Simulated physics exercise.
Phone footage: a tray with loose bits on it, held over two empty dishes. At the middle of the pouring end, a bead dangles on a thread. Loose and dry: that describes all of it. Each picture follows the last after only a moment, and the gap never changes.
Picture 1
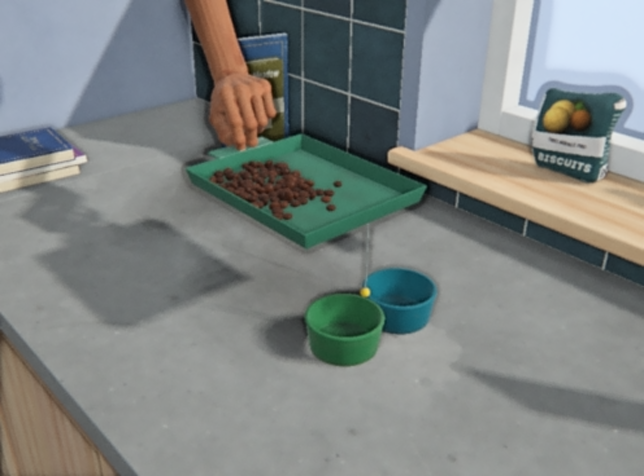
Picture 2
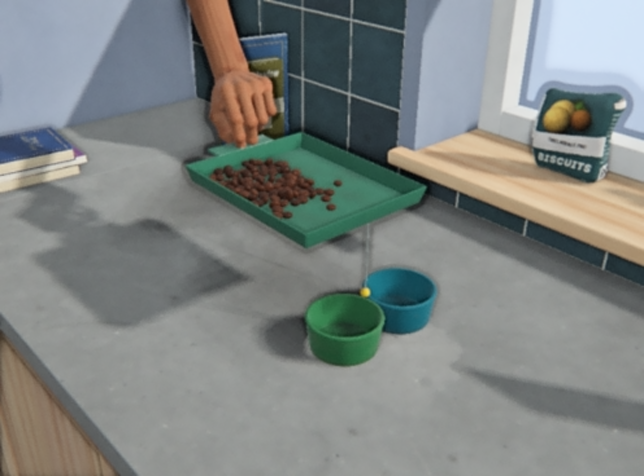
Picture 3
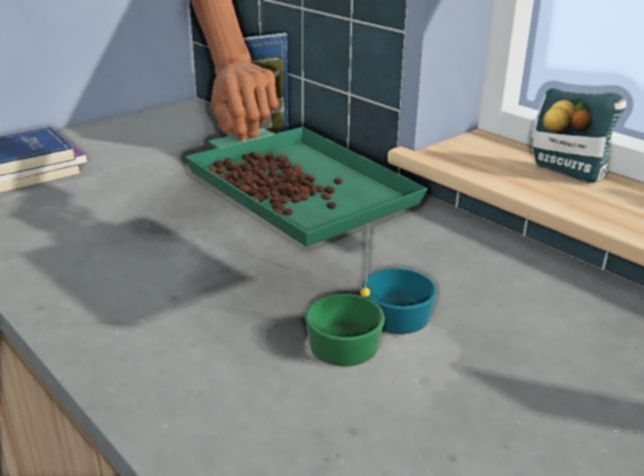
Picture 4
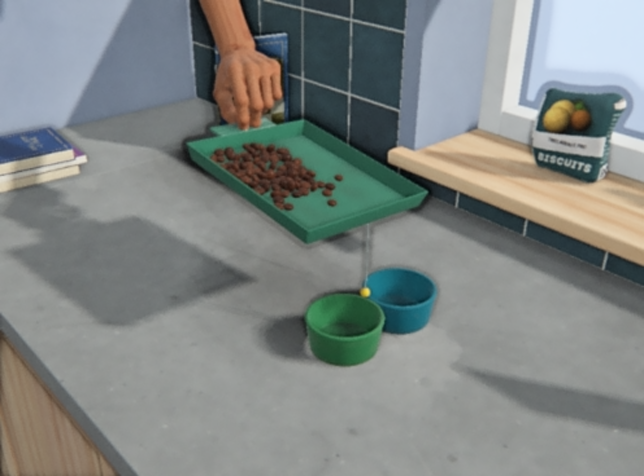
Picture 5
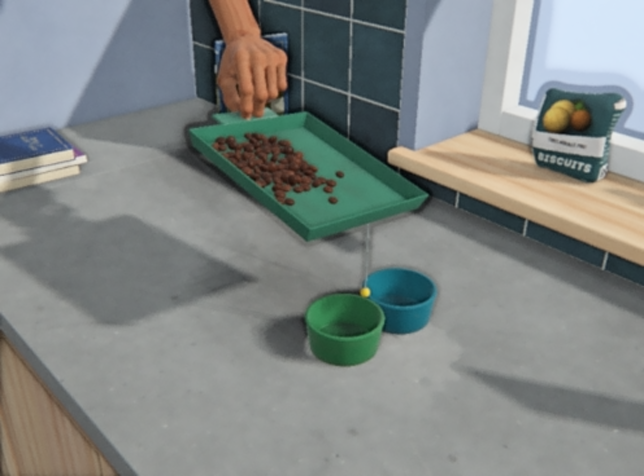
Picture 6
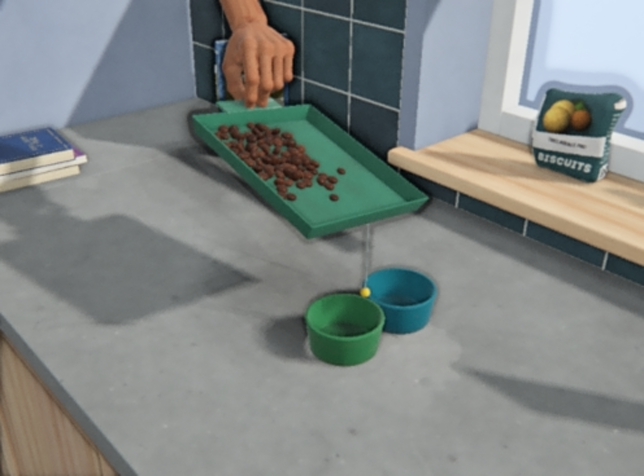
On a grey kitchen counter, a hand grips the far end of a green tray of small brown pieces above a green dish and a blue dish, then gradually raises that end, tilting the tray toward its right corner.
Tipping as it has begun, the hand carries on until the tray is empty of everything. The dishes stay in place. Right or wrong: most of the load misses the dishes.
Wrong, the dishes get over half.
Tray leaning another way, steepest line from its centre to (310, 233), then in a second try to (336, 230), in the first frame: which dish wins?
The first try goes to the one on the left and the second to the one on the left.
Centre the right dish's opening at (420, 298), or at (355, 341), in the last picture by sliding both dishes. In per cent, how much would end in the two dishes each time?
That makes 60 per cent, followed by 0 per cent.
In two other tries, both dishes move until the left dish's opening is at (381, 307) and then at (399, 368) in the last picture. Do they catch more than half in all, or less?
At the first place more than half, at the second below a half.
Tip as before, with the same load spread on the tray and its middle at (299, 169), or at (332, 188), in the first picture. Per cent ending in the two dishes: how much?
First 70 %, then 80 %.
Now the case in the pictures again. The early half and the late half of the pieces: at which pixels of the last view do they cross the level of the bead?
Near (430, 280) to start, and near (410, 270) afterwards.
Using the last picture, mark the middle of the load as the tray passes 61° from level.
Check around (398, 203) in the last picture.
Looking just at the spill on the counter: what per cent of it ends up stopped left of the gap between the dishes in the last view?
Roughly 0 %.
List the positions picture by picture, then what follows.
Corners of the pouring end at (306, 232) and (420, 186), level; middle of the load at (267, 187), flat chocolate drops; left dish at (371, 345); right dish at (425, 314); bead on its thread at (365, 292), in the first frame.
Corners of the pouring end at (307, 231) and (420, 186), level; middle of the load at (267, 185), in the second frame.
Corners of the pouring end at (308, 230) and (421, 188), tipped barely, lowest at the right corner; middle of the load at (267, 180), in the third frame.
Corners of the pouring end at (309, 227) and (421, 191), tipped a little, lowest at the right corner; middle of the load at (268, 173), in the fourth frame.
Corners of the pouring end at (311, 225) and (422, 193), tipped a little, lowest at the right corner; middle of the load at (269, 165), in the fifth frame.
Corners of the pouring end at (313, 223) and (422, 196), tipped clearly, lowest at the right corner; middle of the load at (272, 157); left dish at (371, 345); right dish at (425, 314), in the sixth frame.
Soon after the last picture, tray tipped steeply; nearly all on the tray; a small part in the air.
A little later, tray tipped past a quarter turn; about a third on the tray; about a quarter in the right dish; about a third outside both; a small part in the air.
Later still, tray tipped past a quarter turn; about two thirds in the right dish; about a third outside both.
At rest, tray tipped past a quarter turn; none in the left dish; about two thirds in the right dish; about a third outside both.
